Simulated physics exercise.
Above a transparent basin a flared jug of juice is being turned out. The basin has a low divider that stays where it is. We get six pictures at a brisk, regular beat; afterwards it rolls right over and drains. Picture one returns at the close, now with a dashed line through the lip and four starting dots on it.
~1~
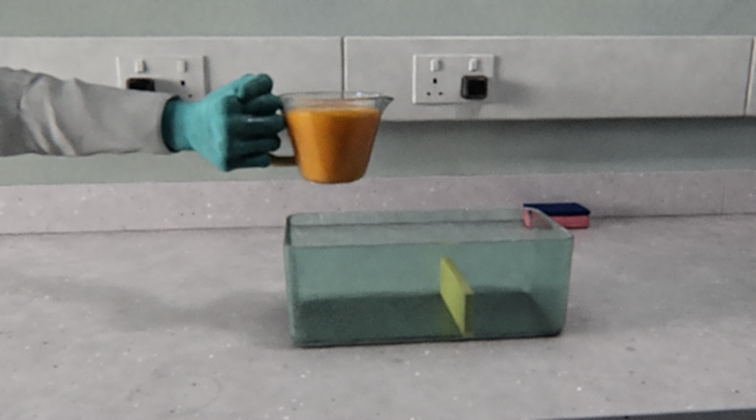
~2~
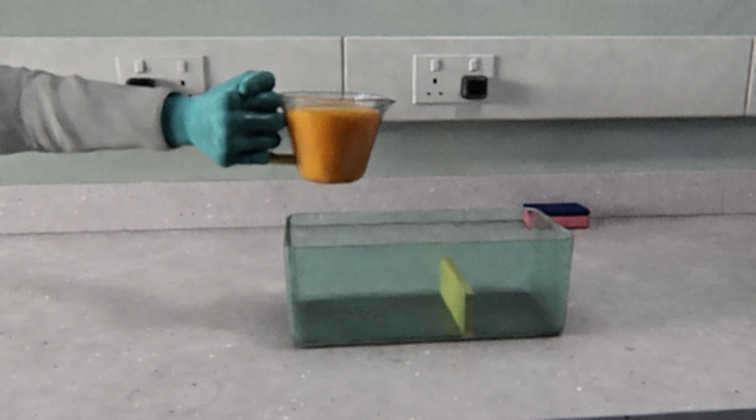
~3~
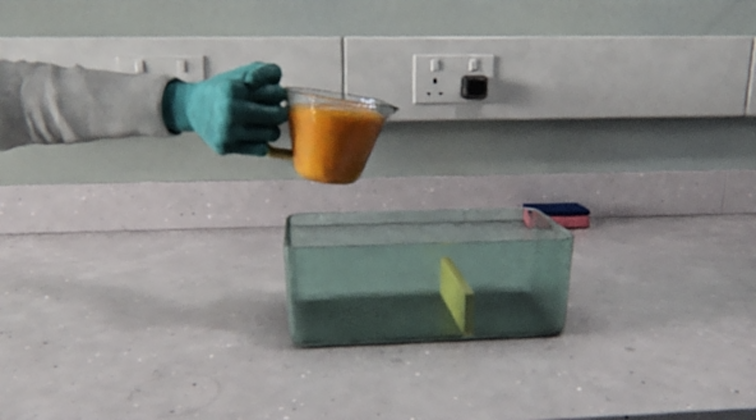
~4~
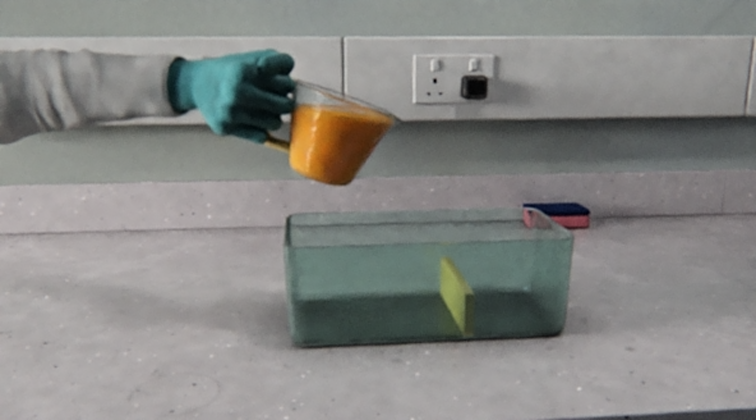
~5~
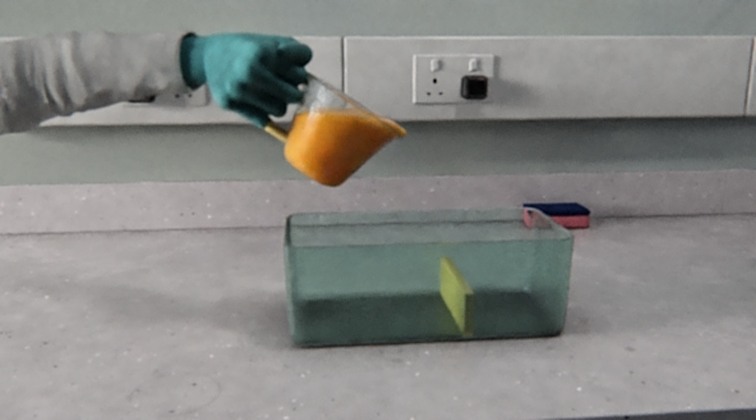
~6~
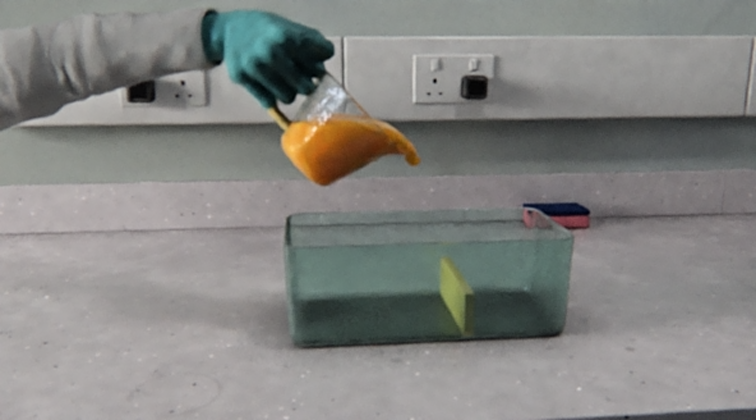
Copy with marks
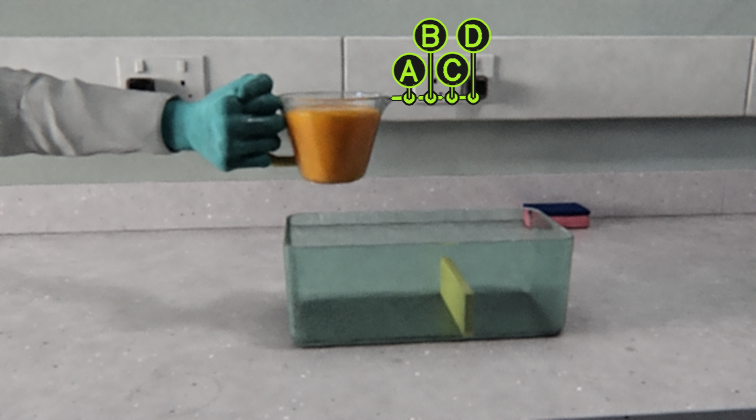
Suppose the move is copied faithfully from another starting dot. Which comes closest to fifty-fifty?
Choose B.
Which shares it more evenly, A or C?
It is A.
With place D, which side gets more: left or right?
More ends on the right.
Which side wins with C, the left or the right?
More ends on the right.
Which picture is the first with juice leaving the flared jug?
In picture 5.
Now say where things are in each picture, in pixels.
Upright, lip at (392, 98); basin from (290, 343) to (563, 331); top of the wall at (456, 273); nothing has left yet, in the first frame.
Tipped about 2°, lip at (394, 100); nothing has left yet, in the second frame.
Tipped about 9°, lip at (398, 108); nothing has left yet, in the third frame.
Tipped about 19°, lip at (401, 120); nothing has left yet, in the fourth frame.
Tipped about 33°, lip at (403, 136); juice is over the lip, down to (403, 136), in the fifth frame.
Tipped about 48°, lip at (400, 154); juice is over the lip, down to (414, 162), in the sixth frame.
On the marked copy, A at (409, 98); B at (430, 97); C at (452, 97); D at (473, 97).
Choosing A, about 75 % ends left of the wall and 23 % right of it.
Choosing B, about 47 % ends left of the wall and 51 % right of it.
Choosing C, about 12 % ends left of the wall and 85 % right of it.
Choosing D, about 12 % ends left of the wall and 86 % right of it.
